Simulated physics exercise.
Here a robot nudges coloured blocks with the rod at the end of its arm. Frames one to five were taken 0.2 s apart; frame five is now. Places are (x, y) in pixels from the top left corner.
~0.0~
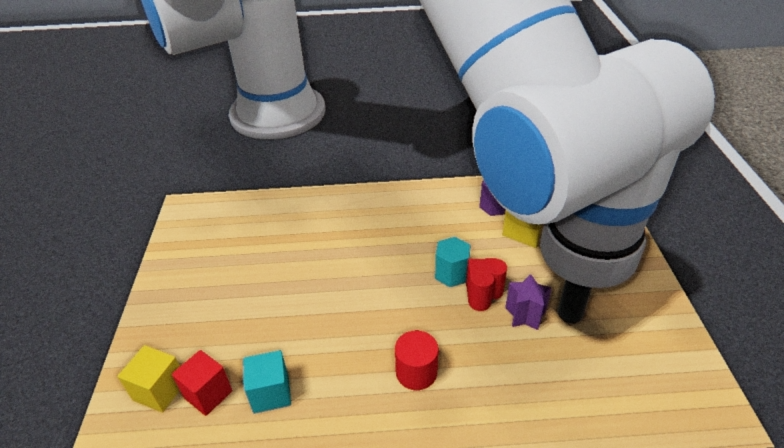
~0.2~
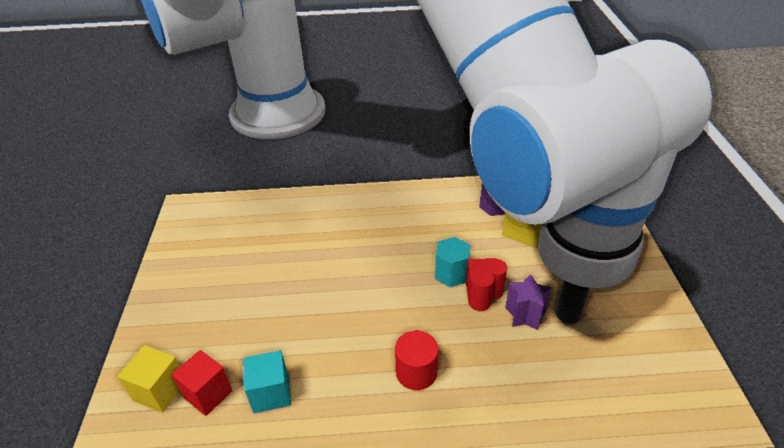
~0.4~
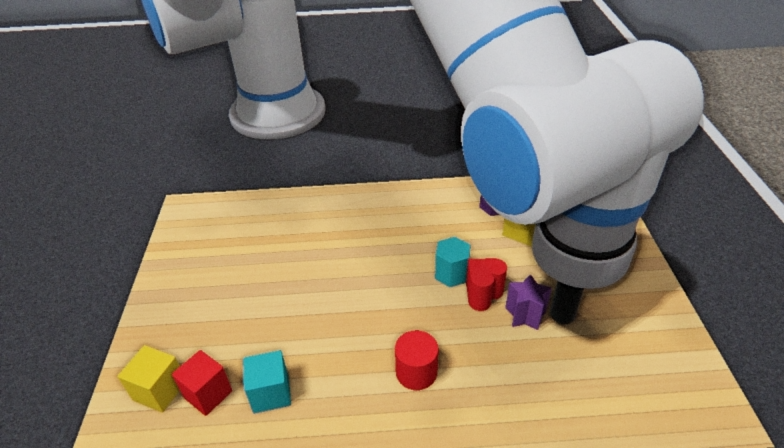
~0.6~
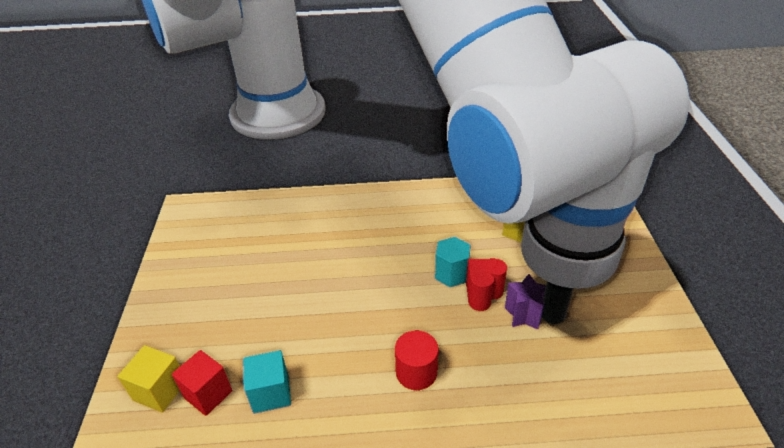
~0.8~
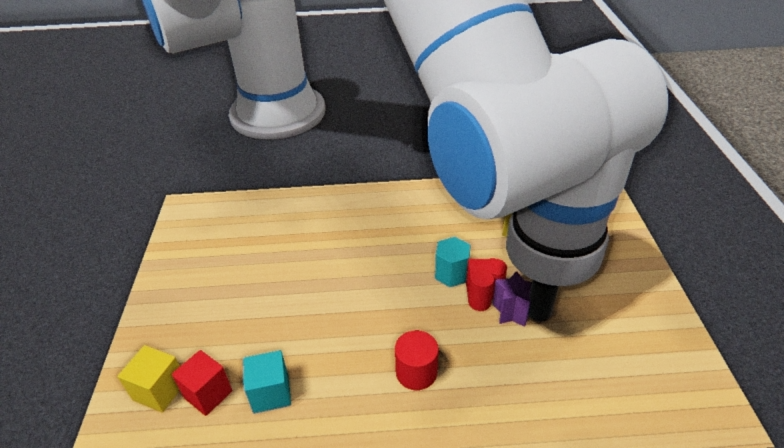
On a wooden board, a robot arm's dark rod moves left, nudging a purple star.
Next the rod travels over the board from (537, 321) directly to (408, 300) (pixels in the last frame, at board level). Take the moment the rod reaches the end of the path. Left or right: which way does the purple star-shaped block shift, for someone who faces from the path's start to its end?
Right side.
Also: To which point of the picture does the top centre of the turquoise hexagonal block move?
Its top middle is near (424, 216).
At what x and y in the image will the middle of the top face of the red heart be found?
Most likely (432, 238).
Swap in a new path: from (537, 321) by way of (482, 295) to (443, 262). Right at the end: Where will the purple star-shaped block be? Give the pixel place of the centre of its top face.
It is going to be at (422, 245).
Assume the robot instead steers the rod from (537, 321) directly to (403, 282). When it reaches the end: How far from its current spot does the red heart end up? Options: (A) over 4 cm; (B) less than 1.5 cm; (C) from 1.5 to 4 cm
Answer: A.
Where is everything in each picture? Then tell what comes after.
The first frame shows rod's lower end at (570, 314); red circle at (417, 347); turquoise hexagonal block at (453, 249); red heart at (486, 270); purple star-shaped block at (530, 290).
The second frame shows rod at (568, 314); blocks still.
The third frame shows rod at (562, 315); blocks still.
The fourth frame shows rod at (553, 315); blocks still.
The fifth frame shows rod at (539, 312); red circle at (417, 347); turquoise hexagonal block at (453, 249); red heart at (486, 270); purple star-shaped block at (517, 286).
The first path, step by step. One third of the way, rod at (493, 306); turquoise hexagonal block at (435, 237), turned 25° anticlockwise; red heart at (457, 256), turned 40° clockwise; purple star-shaped block at (472, 277), turned 20° clockwise.
Two thirds of the way, rod at (449, 299); turquoise hexagonal block at (424, 222), turned 15° anticlockwise; red heart at (438, 243), turned 60° clockwise; purple star-shaped block at (439, 265), turned 40° clockwise.
At the end, rod at (408, 292); red circle still; turquoise hexagonal block at (424, 216), turned 20° anticlockwise; red heart at (432, 238), turned 85° clockwise; purple star-shaped block at (416, 257), turned 85° clockwise.
